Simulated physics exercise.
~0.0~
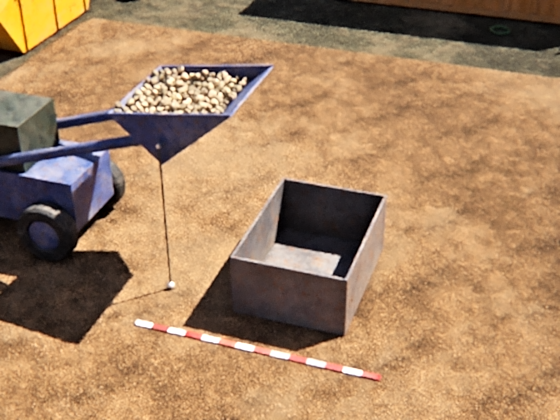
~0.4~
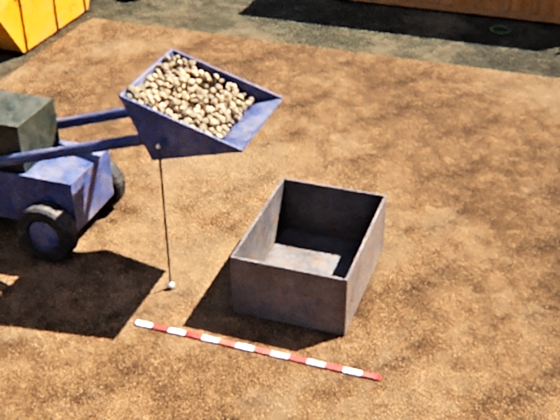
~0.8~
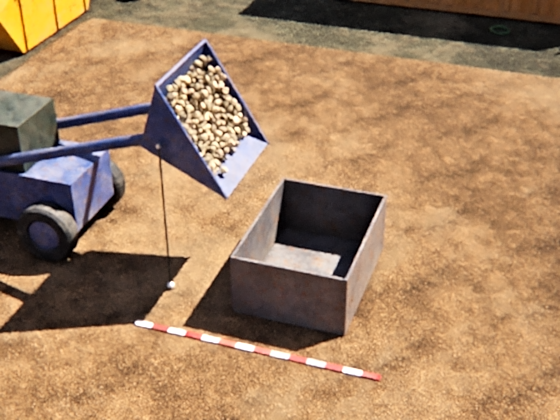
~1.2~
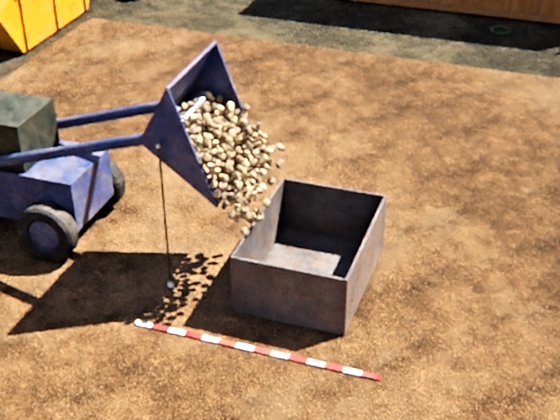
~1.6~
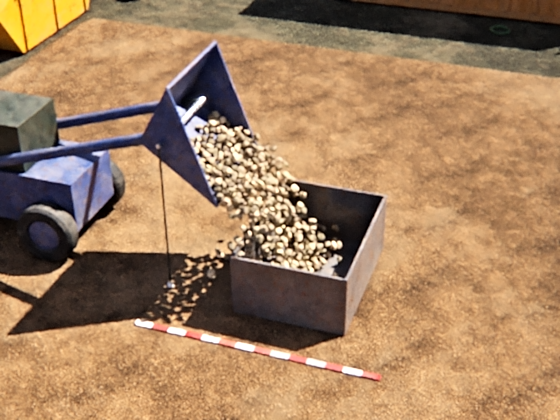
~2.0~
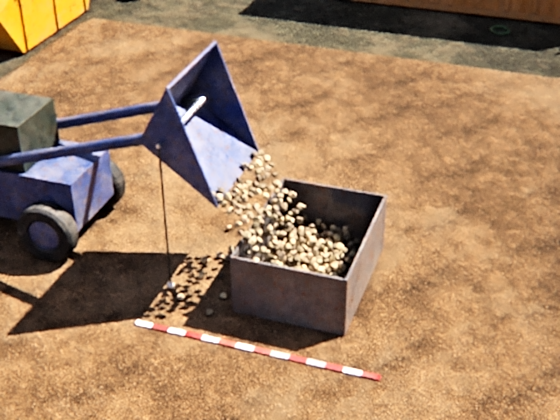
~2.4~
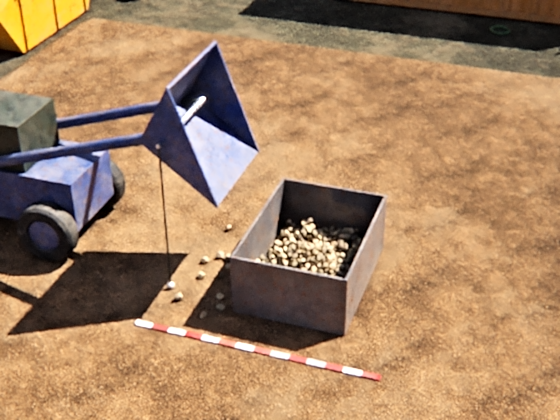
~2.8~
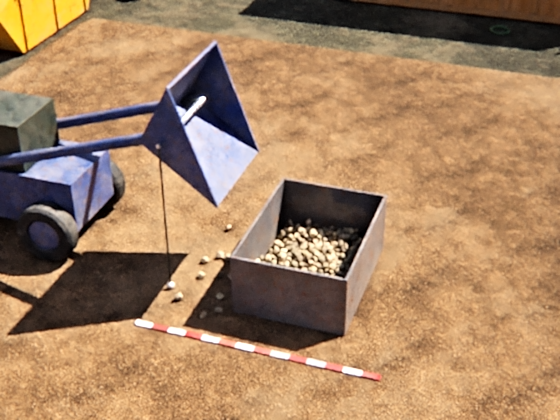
A blue loader bucket tips and pours pale stones into a bin, spilling a few outside.
